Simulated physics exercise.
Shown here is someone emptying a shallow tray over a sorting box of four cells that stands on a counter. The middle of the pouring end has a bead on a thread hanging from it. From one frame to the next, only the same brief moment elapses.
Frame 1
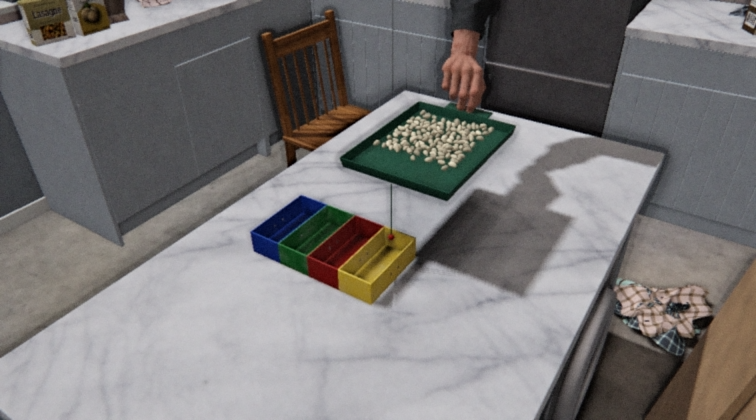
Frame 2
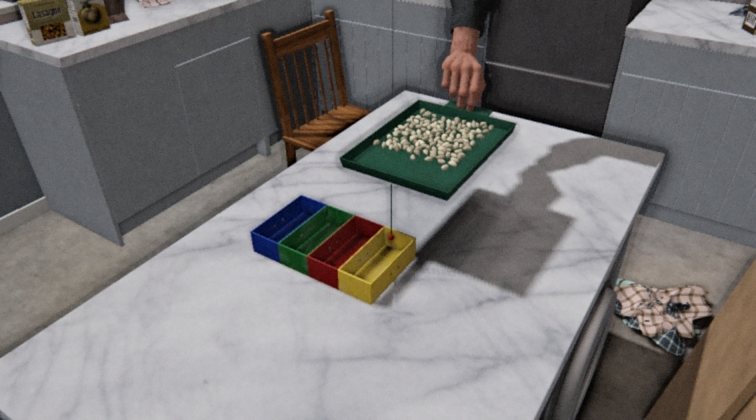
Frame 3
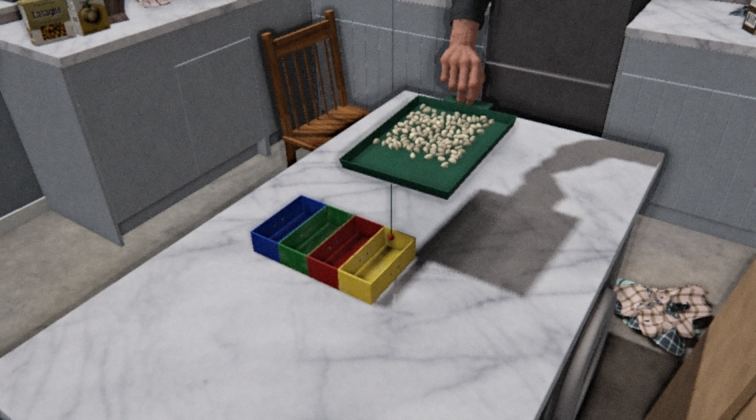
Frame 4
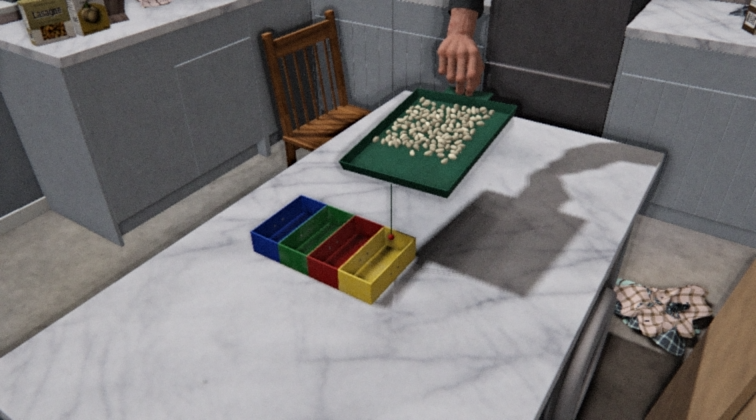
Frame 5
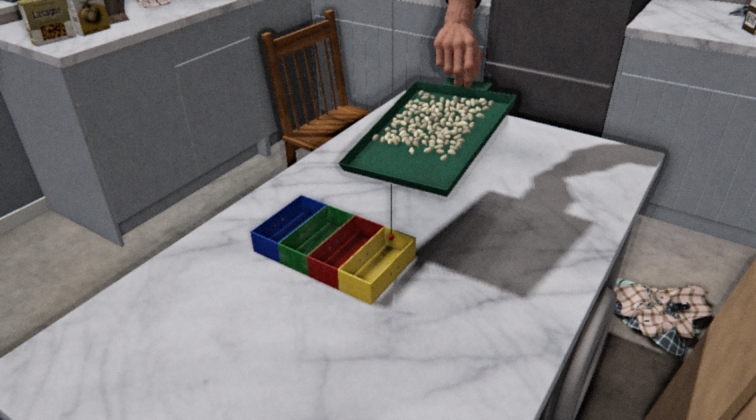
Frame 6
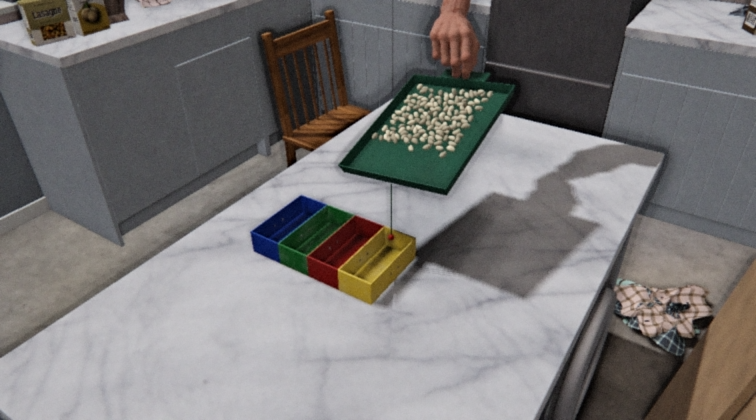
The clip opens on a hand holding a level green tray of white beans above a marble counter, beside a box with blue, green, red and yellow cells. The hand slowly raises the tray's far end, slanting it toward its near left corner, while the box stays still.
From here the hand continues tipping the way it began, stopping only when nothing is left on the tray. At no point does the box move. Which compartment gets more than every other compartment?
The red compartment gets the most.
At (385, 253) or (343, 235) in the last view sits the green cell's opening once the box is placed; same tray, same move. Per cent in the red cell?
Around 0 and then 20 per cent.
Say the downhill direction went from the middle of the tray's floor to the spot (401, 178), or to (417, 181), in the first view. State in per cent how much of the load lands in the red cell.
About 30 % and about 0 %.
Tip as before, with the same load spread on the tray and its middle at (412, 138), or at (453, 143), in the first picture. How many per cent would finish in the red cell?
70 and 60 per cent.
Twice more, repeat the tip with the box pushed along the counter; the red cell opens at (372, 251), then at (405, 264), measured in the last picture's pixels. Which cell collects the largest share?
The green cell first, that blue cell second.
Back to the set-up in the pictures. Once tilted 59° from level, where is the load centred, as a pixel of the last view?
Roughly at (368, 159).
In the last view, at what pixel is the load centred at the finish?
The centre ends up roughly at (347, 258).
Shortly afterwards, tray tipped steeply; all but a few on the tray; only a few in the red cell; only a few falling or outside the box.
Next, tray tipped right over; near two thirds on the tray; near a quarter in the red cell; a little in the green cell; only a few in the yellow cell; only a few falling or outside the box.
Some moments later, tray tipped past a quarter turn; near two thirds in the red cell; a little in the green cell; a little in the yellow cell.
In the end, tray tipped past a quarter turn; near two thirds in the red cell; a little in the green cell; a little in the yellow cell; none at all in the blue cell.
